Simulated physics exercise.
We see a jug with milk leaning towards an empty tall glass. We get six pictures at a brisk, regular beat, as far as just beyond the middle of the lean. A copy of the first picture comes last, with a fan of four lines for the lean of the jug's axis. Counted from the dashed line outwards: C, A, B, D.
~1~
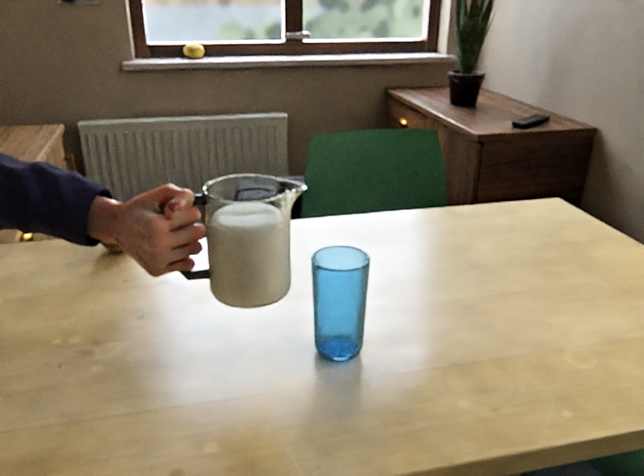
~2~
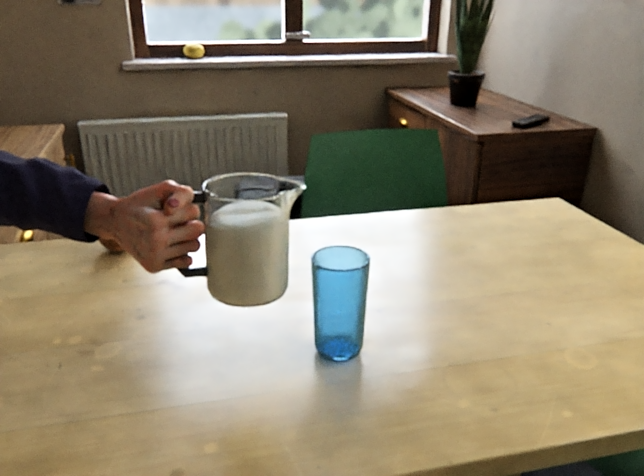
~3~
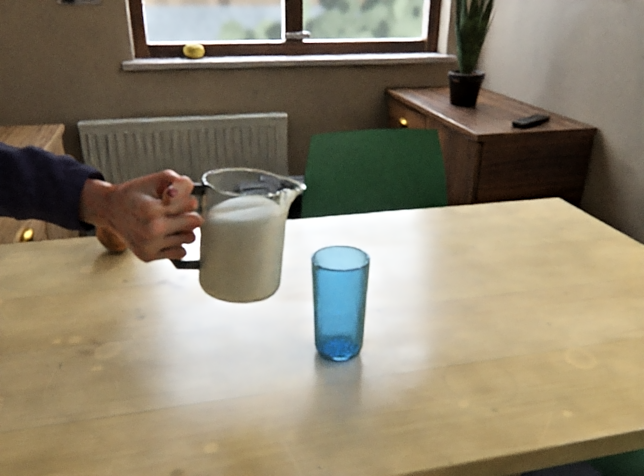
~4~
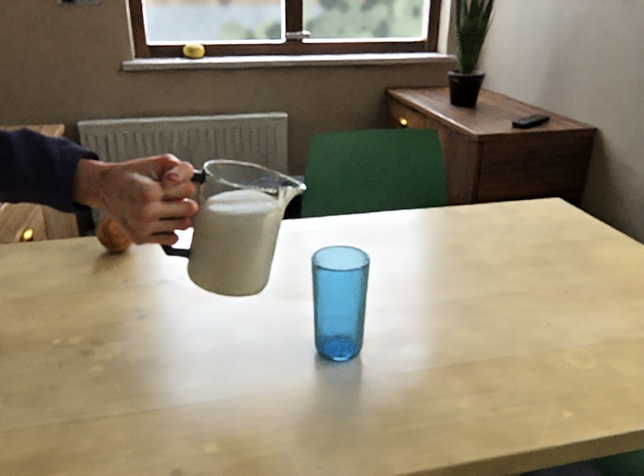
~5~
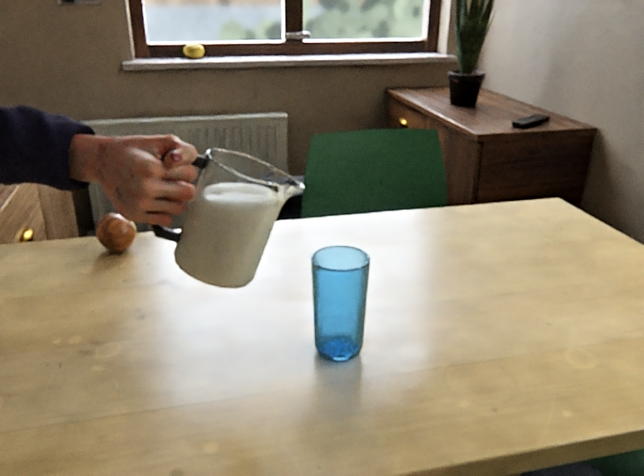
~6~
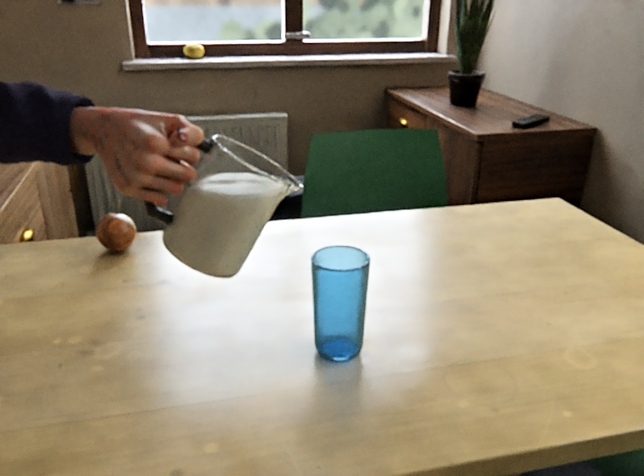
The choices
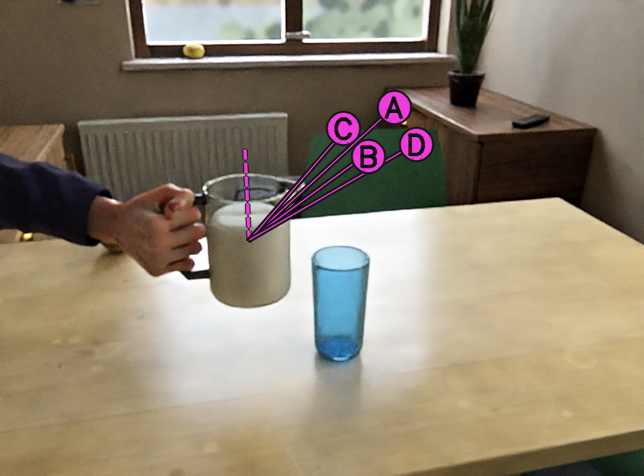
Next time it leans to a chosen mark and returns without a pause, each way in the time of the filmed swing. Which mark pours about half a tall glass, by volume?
D beats the others.
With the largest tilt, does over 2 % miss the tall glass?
No, it does not.
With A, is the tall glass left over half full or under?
Under half.
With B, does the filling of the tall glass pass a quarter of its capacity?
Yes.
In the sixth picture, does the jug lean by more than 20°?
Yes.
On the marked copy, A at (381, 118); B at (352, 164); C at (333, 142); D at (401, 151).
For tilt A, the tall glass ends with about 20 % of what it can hold.
For tilt B, the tall glass ends with about 32 % of what it can hold.
For tilt C, the tall glass ends with about 10 % of what it can hold.
For tilt D, the tall glass ends with about 50 % of what it can hold.
